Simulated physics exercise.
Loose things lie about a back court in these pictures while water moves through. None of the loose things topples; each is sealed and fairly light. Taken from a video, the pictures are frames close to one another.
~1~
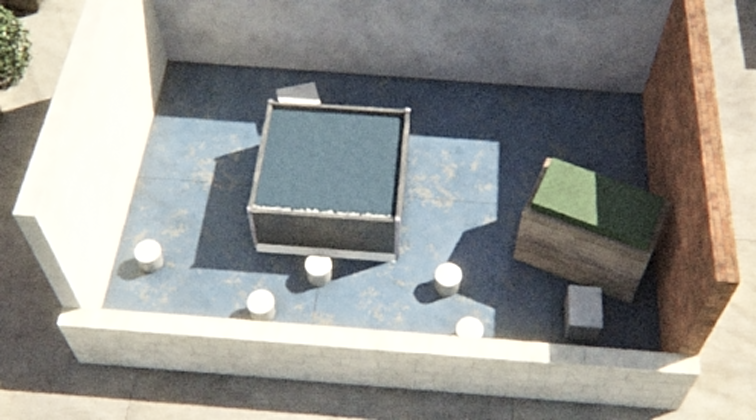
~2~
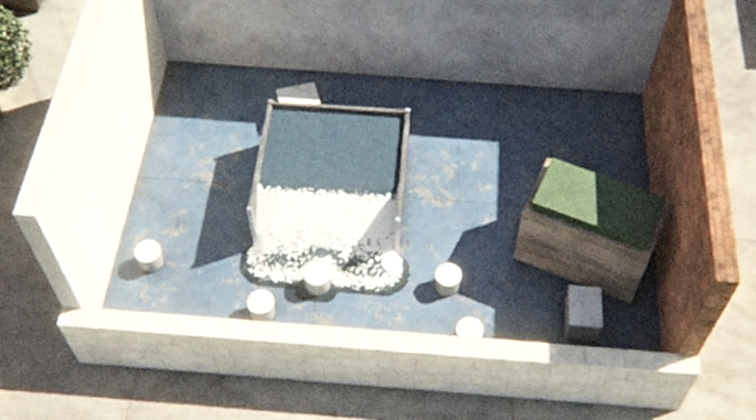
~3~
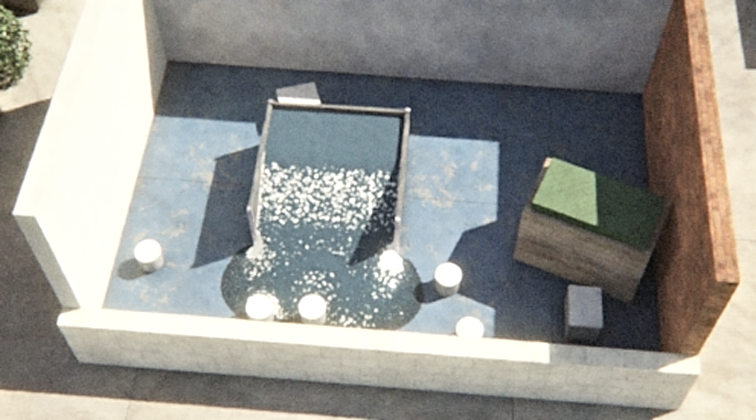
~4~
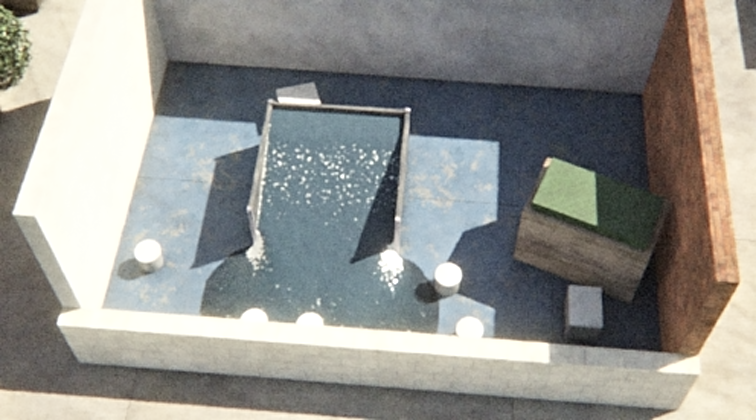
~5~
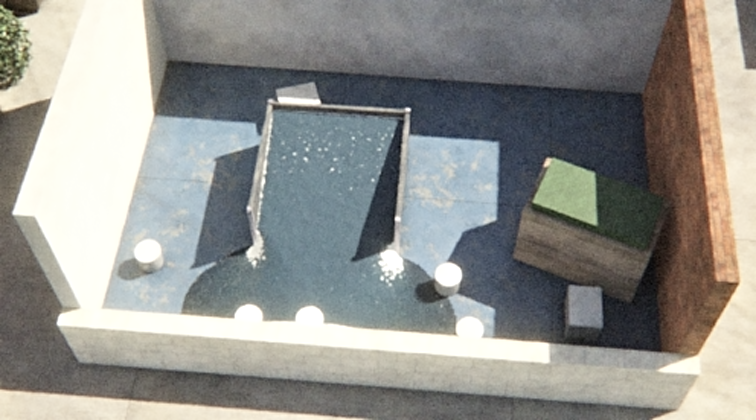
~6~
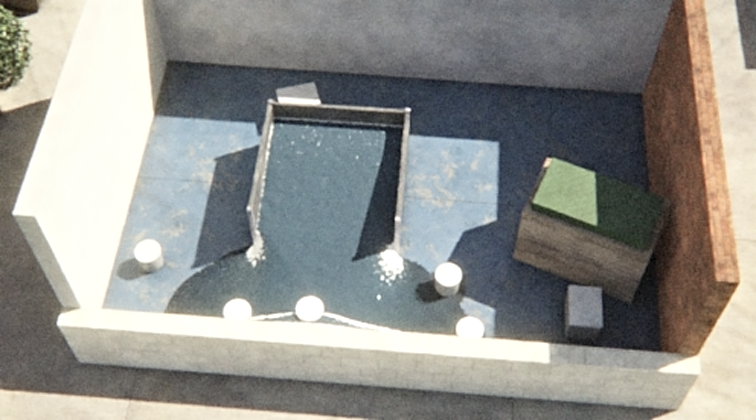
At the start, a raised tank of dark water stands in a walled court among small white pails. Its front side gives way and foaming water rushes out, spreading in a dark pool to the front wall. Two pails shift toward that wall, and one then drifts left as the foam thins.
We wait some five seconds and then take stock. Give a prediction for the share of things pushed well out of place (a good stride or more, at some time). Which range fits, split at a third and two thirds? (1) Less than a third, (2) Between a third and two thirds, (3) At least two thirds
3.
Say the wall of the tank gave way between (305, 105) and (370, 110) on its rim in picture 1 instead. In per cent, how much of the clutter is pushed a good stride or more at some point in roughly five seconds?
Roughly 40 in a hundred.
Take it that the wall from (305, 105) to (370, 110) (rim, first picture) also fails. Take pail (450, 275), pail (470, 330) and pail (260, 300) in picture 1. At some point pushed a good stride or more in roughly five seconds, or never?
Falls short, falls short, travels that far.
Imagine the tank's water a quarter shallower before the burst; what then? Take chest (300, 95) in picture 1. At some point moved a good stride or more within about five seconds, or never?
Answer: It came up short.
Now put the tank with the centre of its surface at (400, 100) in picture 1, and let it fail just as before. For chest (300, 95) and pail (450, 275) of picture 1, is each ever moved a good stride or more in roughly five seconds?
One by one, the first came up short and the second went the full distance.
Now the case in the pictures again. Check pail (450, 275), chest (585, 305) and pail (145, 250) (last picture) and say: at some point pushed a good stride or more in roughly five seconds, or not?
As listed: Shifted that much, that far or more, yes.
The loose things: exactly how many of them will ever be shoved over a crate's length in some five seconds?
6 in total.
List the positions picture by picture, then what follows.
In the first frame, a pail at (318, 264), on the bottom; a pail at (260, 302) rests on the ground; 0 of 7 have shifted.
In the second frame, a pail at (317, 274), on the bottom, close to its start; a pail at (260, 302) rests on the ground; 1 of 7 have shifted.
In the third frame, a pail at (312, 307), on the bottom, a stride from its start; a pail at (259, 307) rests on the ground, close to its start; 2 of 7 have shifted.
In the fourth frame, a pail at (310, 325) floats, a stride from its start; a pail at (254, 321) rests on the ground, close to its start; 2 of 7 have shifted.
In the fifth frame, a pail at (310, 319), afloat, a stride from its start; a pail at (248, 317) floats, close to its start; 2 of 7 have shifted.
In the sixth frame, a pail at (310, 309) floats, a stride from its start; a pail at (237, 311), afloat, a stride from its start; 2 of 7 have shifted.
A moment on, 2 of 7 are well off their spots; 2 afloat.
Next, 5 of 7 are well off their spots; 4 afloat.
Later, 6 of 7 are well off their spots; 4 afloat.
In the end, 6 of 7 are well off their spots, and 6 have been at some point; 4 afloat.
